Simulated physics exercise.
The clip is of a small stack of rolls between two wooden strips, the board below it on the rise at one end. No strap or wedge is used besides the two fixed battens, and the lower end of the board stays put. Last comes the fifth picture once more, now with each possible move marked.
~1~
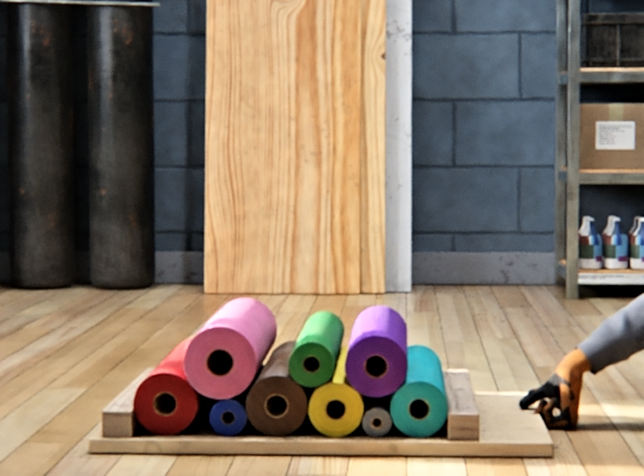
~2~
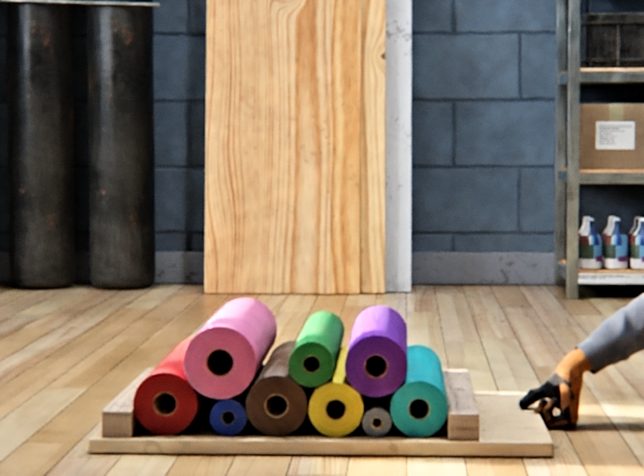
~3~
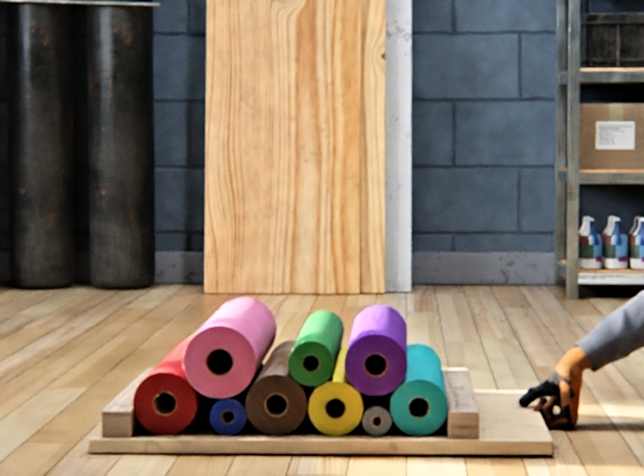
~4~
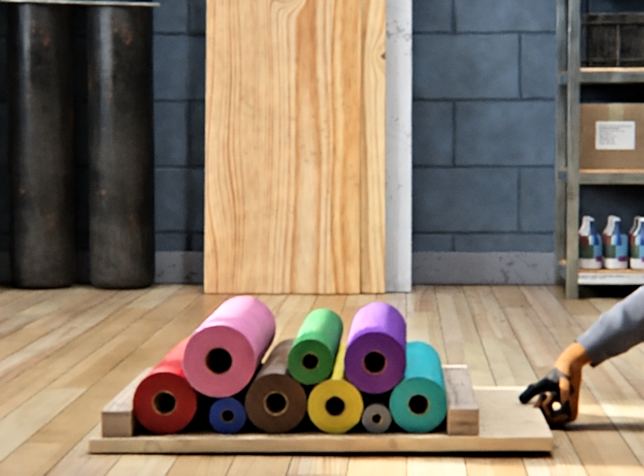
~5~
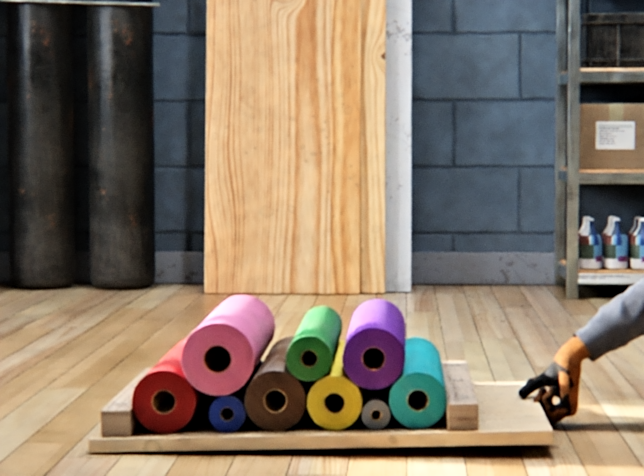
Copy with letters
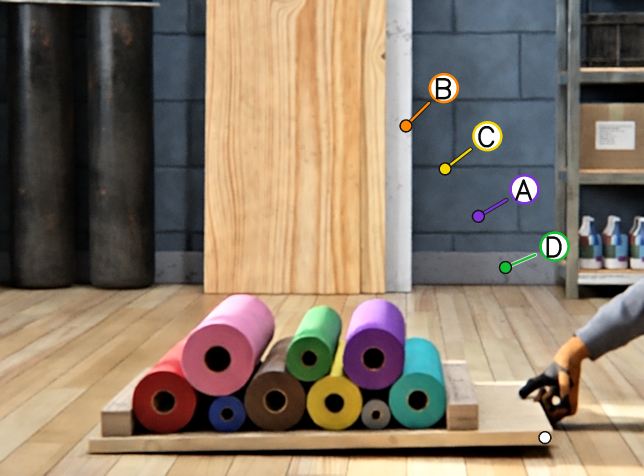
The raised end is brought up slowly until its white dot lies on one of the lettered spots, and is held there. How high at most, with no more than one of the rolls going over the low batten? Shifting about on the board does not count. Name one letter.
Mark C is as high as it can go.
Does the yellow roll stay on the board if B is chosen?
Yes, with B.
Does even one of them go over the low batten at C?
At C: No.
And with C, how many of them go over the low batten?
With C, none.
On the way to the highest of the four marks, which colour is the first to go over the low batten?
The pink one.
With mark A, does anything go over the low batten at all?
No, at A.
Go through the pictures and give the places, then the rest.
Purple roll (376, 366); green roll (312, 364); pink roll (220, 363), in the first frame.
Pink roll (220, 362); board (327, 408), in the second frame.
Board (327, 407); grey roll (377, 421); turquoise roll (419, 407); pink roll (220, 362), in the third frame.
Board (326, 405); red roll (165, 402); blue roll (228, 415), in the fourth frame.
Board (326, 402); red roll (164, 402); blue roll (227, 414), in the fifth frame.
On the marked copy, A at (479, 216); B at (406, 126); C at (445, 169); D at (506, 267); the white dot at (545, 437).
Taking C. A third of the way, board at 20°.
Two thirds of the way, board at 38°.
When it is over, board at 38°, none over the low batten.
As for the rest, A none over the low batten; B three over the low batten (purple, green, pink); D none over the low batten.
